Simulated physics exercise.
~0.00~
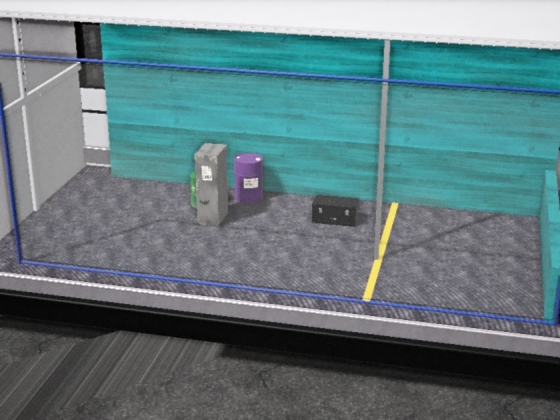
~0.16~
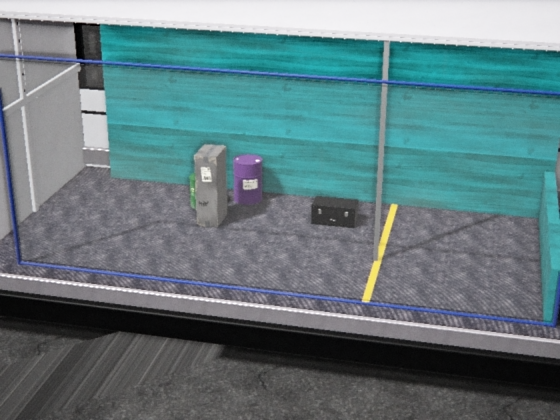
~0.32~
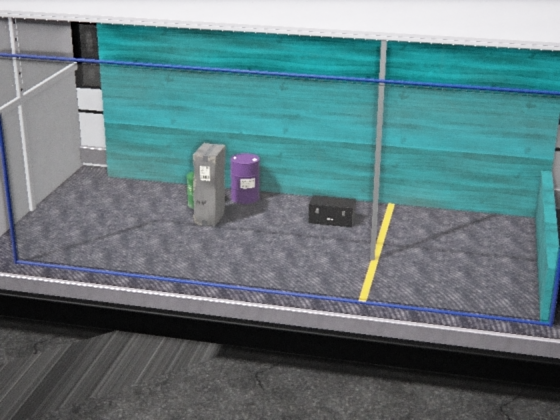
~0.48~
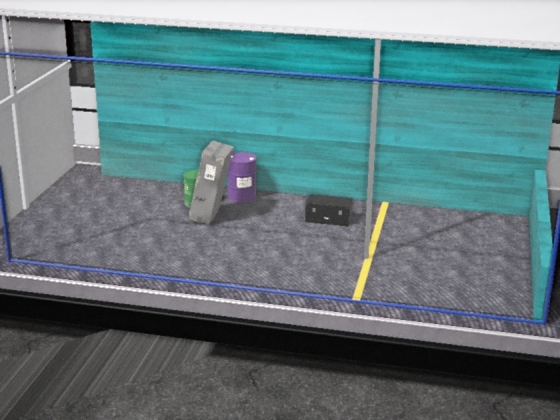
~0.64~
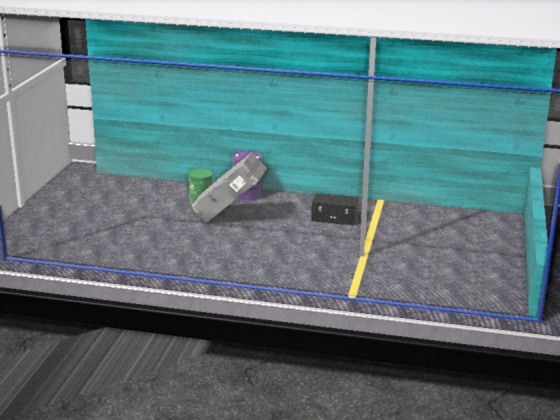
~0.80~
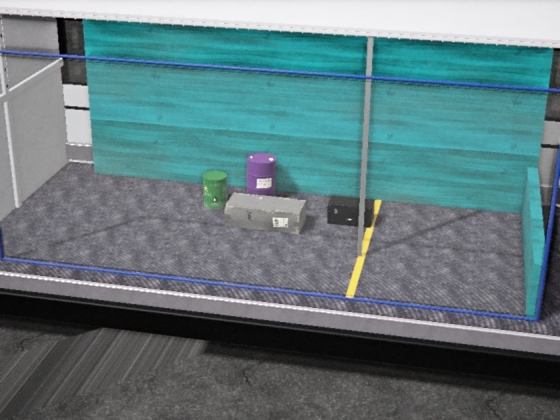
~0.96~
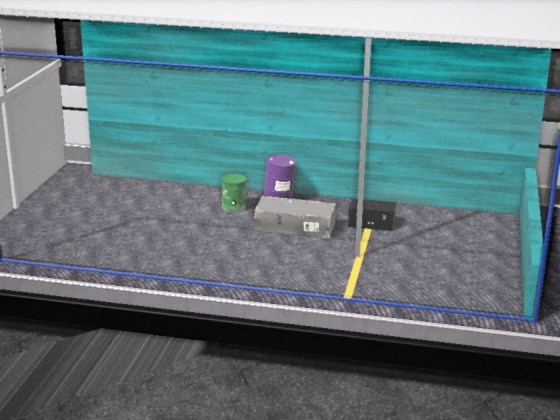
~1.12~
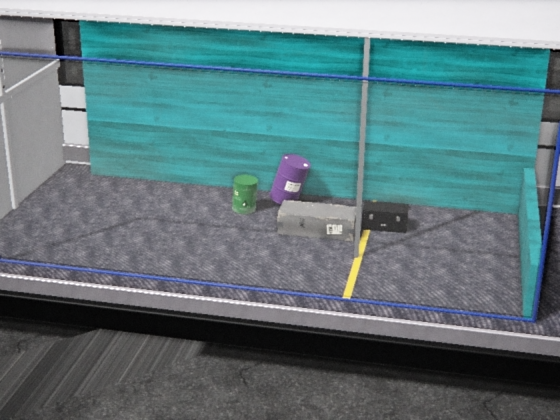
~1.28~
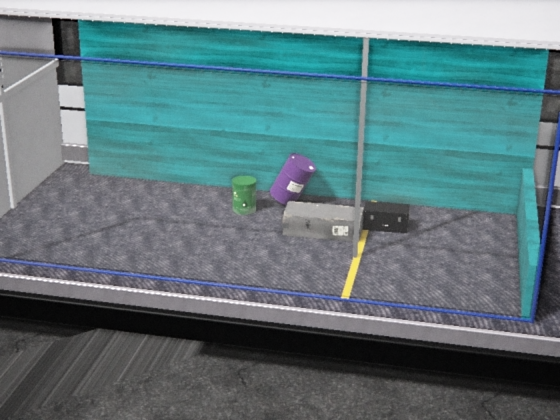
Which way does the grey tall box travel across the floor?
The grey tall box moves to the right, falling onto its side and sliding along the floor.
